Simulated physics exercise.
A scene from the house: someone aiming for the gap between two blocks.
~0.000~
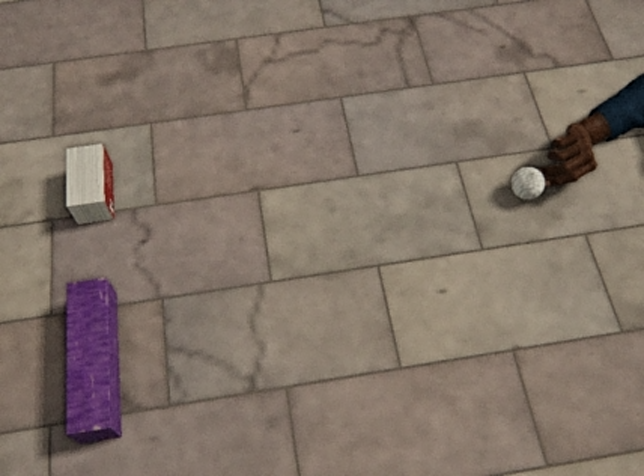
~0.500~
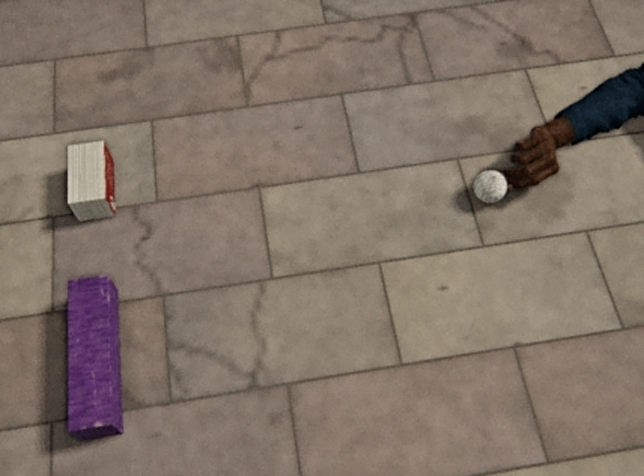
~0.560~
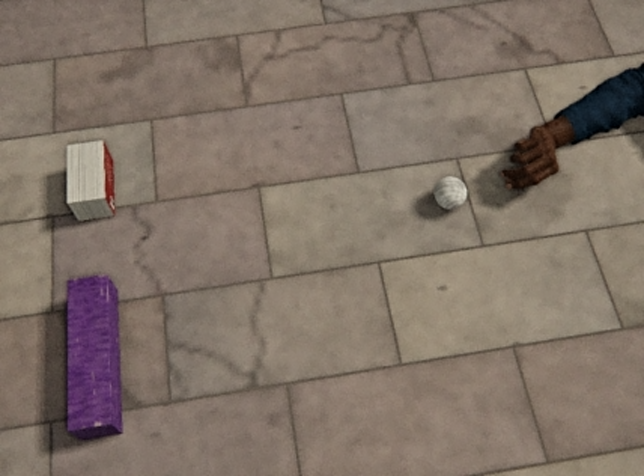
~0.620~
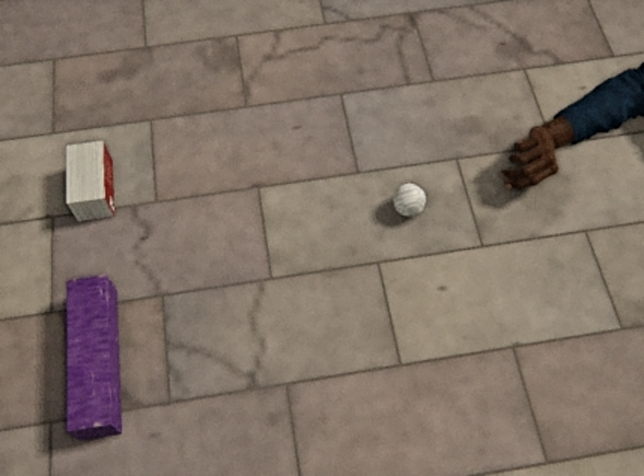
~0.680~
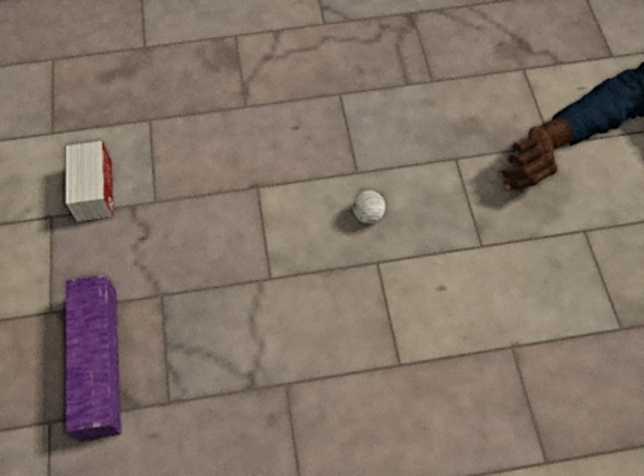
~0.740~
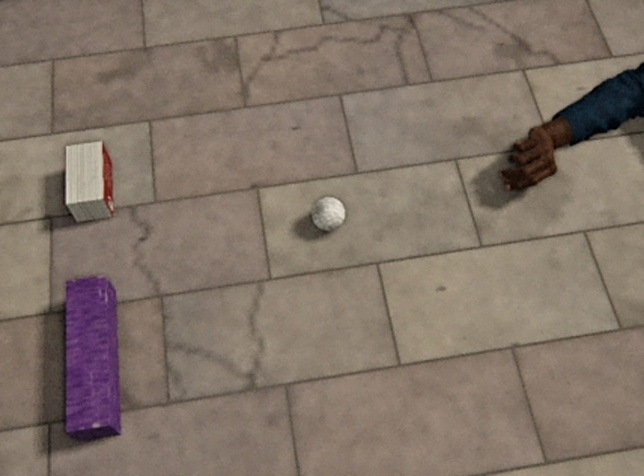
A white ball rolls left across the stone floor after a hand releases it.
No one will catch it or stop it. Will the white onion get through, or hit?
In the end the white onion clears the opening.
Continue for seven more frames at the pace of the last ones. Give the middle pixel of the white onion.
In the last view, close to pixel (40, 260).
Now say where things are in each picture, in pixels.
The first frame shows white onion (528, 183) under the hand; purple block (94, 358).
The second frame shows white onion (490, 186); red book (92, 181).
The third frame shows white onion (450, 193); purple block (95, 355).
The fourth frame shows white onion (410, 200); red book (91, 181).
The fifth frame shows white onion (369, 207); purple block (93, 356).
The sixth frame shows white onion (328, 214); red book (90, 182).
By 1.12 s, white onion heading on near (68, 258).
By 1.60 s, white onion heading on.
When it is over (2.3 s), the white onion gets between the blocks.
